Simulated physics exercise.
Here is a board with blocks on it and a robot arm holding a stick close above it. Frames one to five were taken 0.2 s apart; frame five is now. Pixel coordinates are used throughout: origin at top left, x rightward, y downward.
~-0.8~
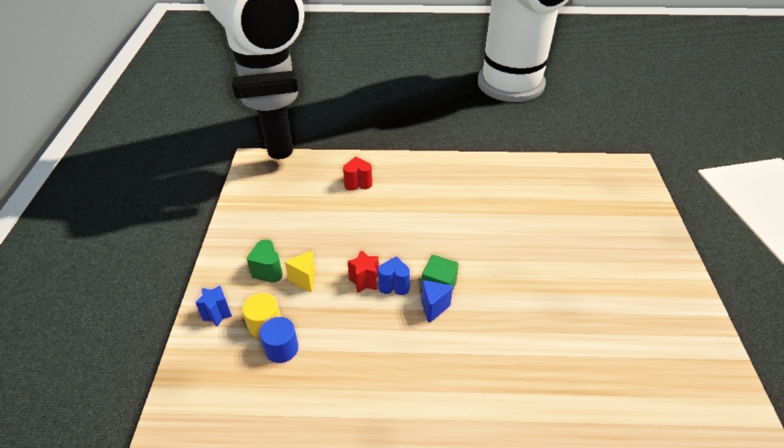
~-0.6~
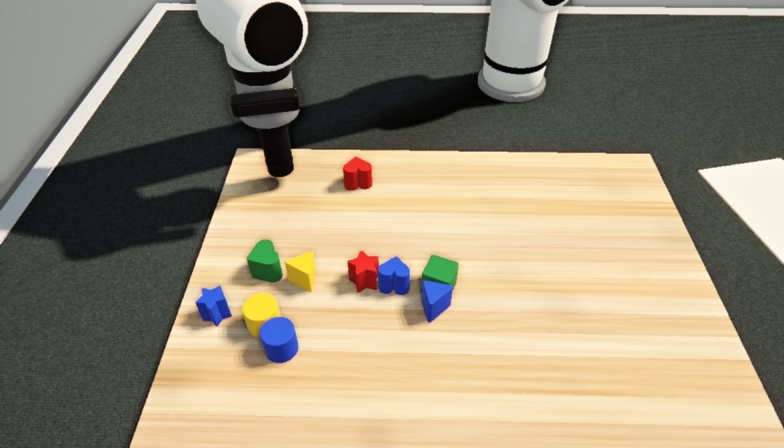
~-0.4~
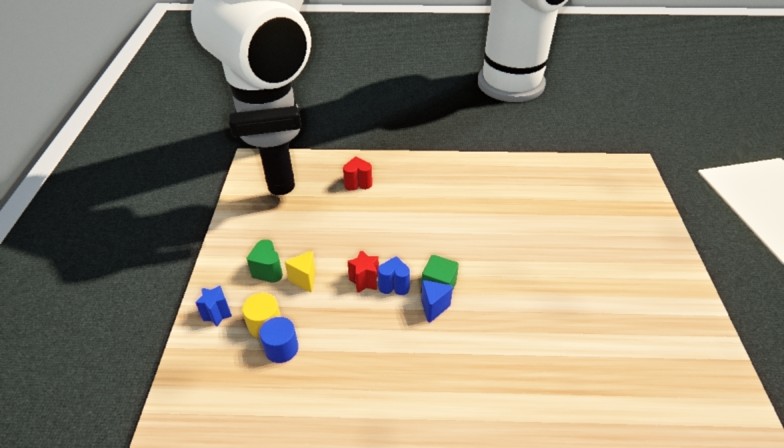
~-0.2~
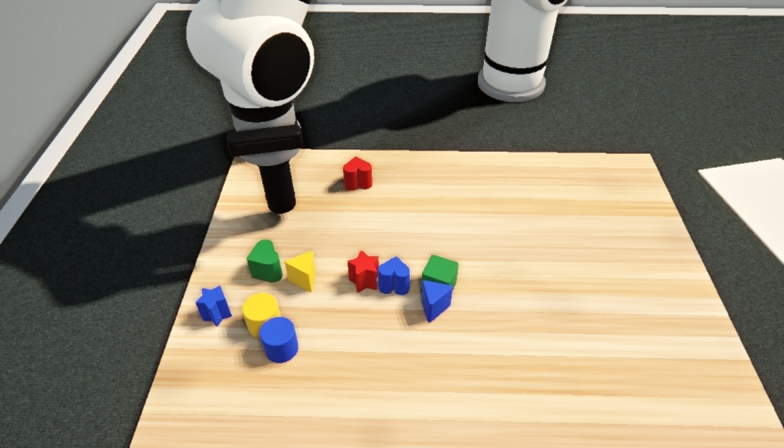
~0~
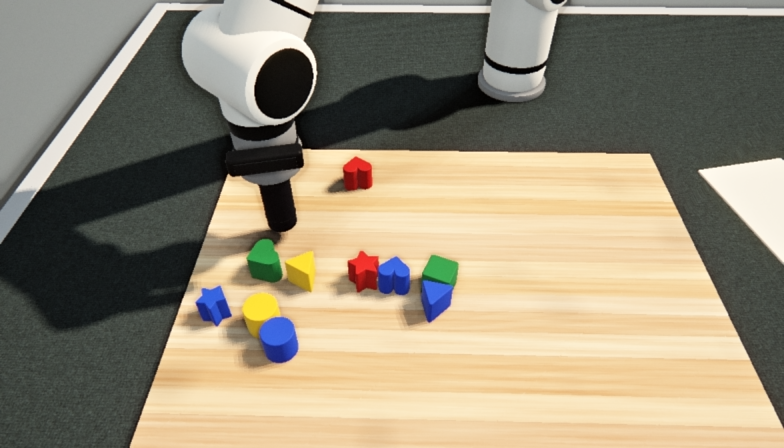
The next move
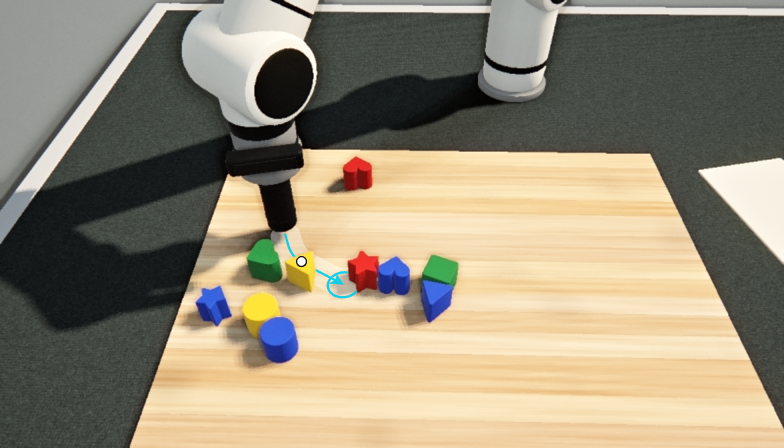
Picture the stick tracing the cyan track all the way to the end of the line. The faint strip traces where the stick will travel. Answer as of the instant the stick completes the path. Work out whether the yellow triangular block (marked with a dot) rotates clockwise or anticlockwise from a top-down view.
It goes round the way clock hands do.
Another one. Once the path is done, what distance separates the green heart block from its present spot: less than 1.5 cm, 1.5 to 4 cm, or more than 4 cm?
Travel: Within 1.5 cm.
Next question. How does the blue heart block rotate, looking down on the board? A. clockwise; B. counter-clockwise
B: Counter-clockwise.
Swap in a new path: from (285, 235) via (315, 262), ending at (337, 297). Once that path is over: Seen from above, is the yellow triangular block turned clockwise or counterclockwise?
Rotates clockwise.
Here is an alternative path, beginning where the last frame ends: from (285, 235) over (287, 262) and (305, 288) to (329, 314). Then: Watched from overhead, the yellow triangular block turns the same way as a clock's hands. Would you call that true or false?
The statement is incorrect.
Path on the board, from (285, 235) via (294, 256) and (317, 271), ending at (344, 285); the dot is on the yellow triangular block.
What follows on the original path. One third of the way, stick at (292, 244); nothing pushed yet.
Two thirds of the way, stick at (316, 259); yellow triangular block at (310, 272), turned 40° clockwise.
At the end, stick at (342, 273); green heart block in place; yellow triangular block at (313, 277), turned 60° clockwise; red star block at (375, 268); blue heart block at (401, 269), turned 20° anticlockwise.
